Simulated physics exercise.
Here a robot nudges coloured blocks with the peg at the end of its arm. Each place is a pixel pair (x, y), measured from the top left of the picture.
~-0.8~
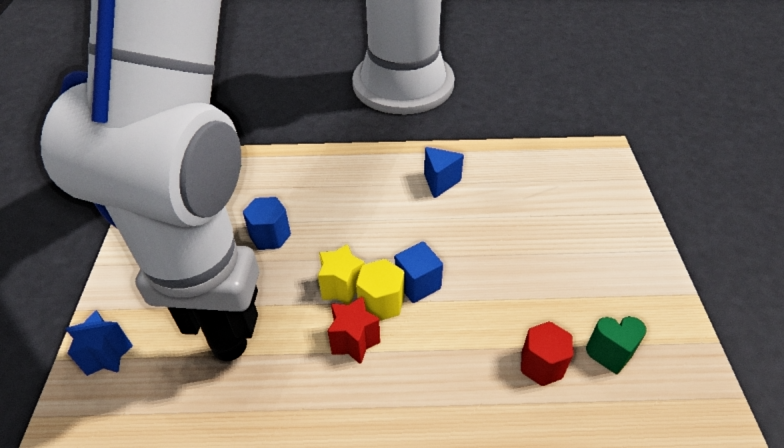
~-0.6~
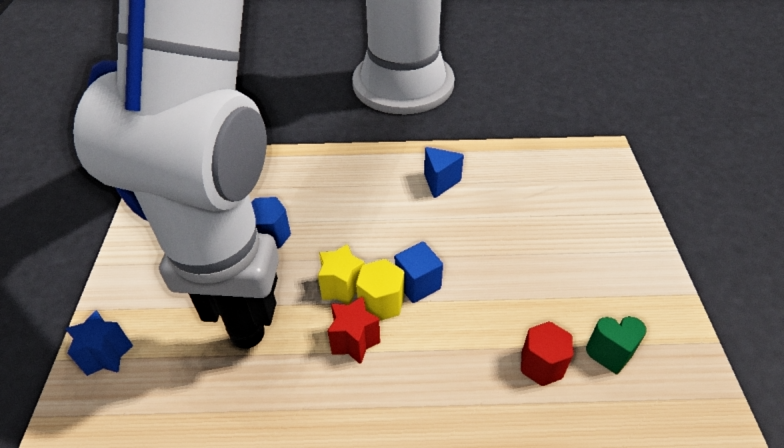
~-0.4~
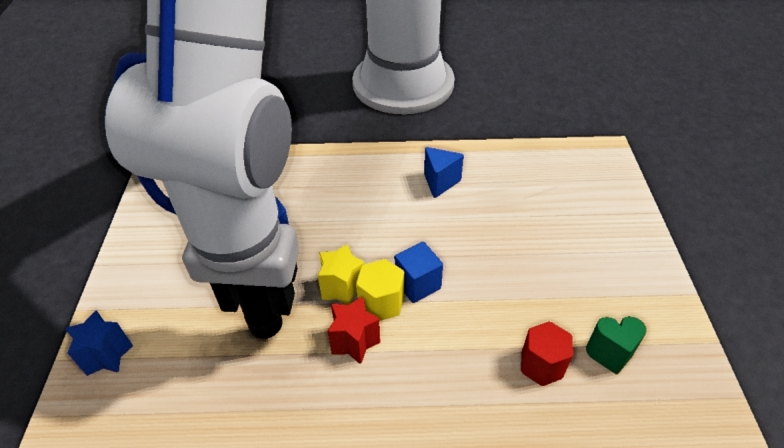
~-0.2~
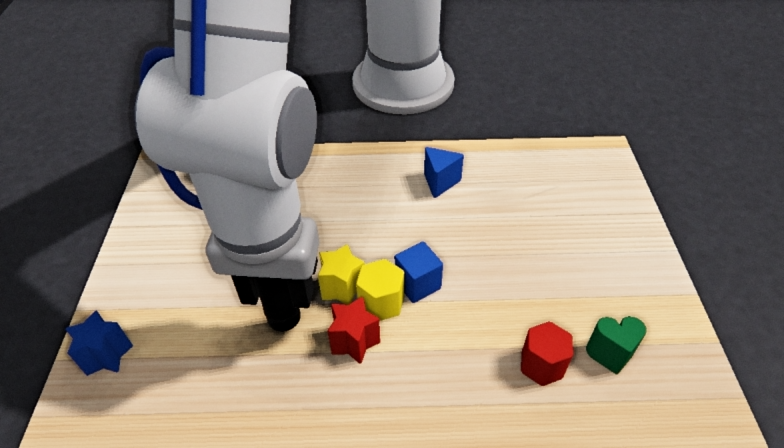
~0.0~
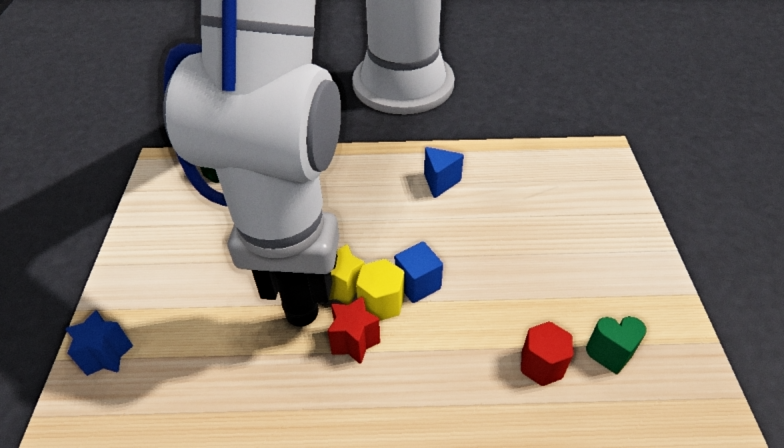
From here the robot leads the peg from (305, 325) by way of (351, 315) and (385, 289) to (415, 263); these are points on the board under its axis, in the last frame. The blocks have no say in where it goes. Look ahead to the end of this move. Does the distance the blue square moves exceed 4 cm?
Going by the path, yes.
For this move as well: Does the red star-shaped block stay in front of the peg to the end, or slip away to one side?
The block gets away.
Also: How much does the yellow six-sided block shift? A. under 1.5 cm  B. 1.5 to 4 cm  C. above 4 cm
C - above 4 cm.
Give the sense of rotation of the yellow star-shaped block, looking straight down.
Verdict: Counterclockwise.
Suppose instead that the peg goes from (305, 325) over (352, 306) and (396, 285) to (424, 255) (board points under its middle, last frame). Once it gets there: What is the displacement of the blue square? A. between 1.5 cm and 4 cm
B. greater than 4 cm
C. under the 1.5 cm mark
B.
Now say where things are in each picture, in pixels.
Tip of the peg at (230, 347), middles of tops, yellow star-shaped block at (339, 262), red star-shaped block at (352, 317), yellow six-sided block at (380, 277), blue square at (419, 259), in the first picture.
Peg at (248, 335), nothing pushed, in the second picture.
Peg at (266, 325), nothing pushed, in the third picture.
Peg at (284, 318), nothing pushed, in the fourth picture.
Peg at (302, 314), yellow star-shaped block at (339, 262), red star-shaped block at (352, 317), yellow six-sided block at (380, 277), blue square at (419, 259), in the fifth picture.
What follows on the original path. One third of the way, peg at (350, 303); yellow star-shaped block at (342, 261), turned 15° anticlockwise; red star-shaped block at (368, 319), turned 45° clockwise; yellow six-sided block at (387, 275); blue square at (422, 258).
Two thirds of the way, peg at (386, 277); yellow star-shaped block at (352, 253), turned 70° anticlockwise; red star-shaped block at (369, 318), turned 55° clockwise; yellow six-sided block at (423, 257), turned 25° clockwise; blue square at (459, 246).
At the end, peg at (415, 251); yellow star-shaped block at (352, 253), turned 75° anticlockwise; red star-shaped block at (369, 318), turned 55° clockwise; yellow six-sided block at (452, 239), turned 55° clockwise; blue square at (492, 242), turned 35° clockwise.
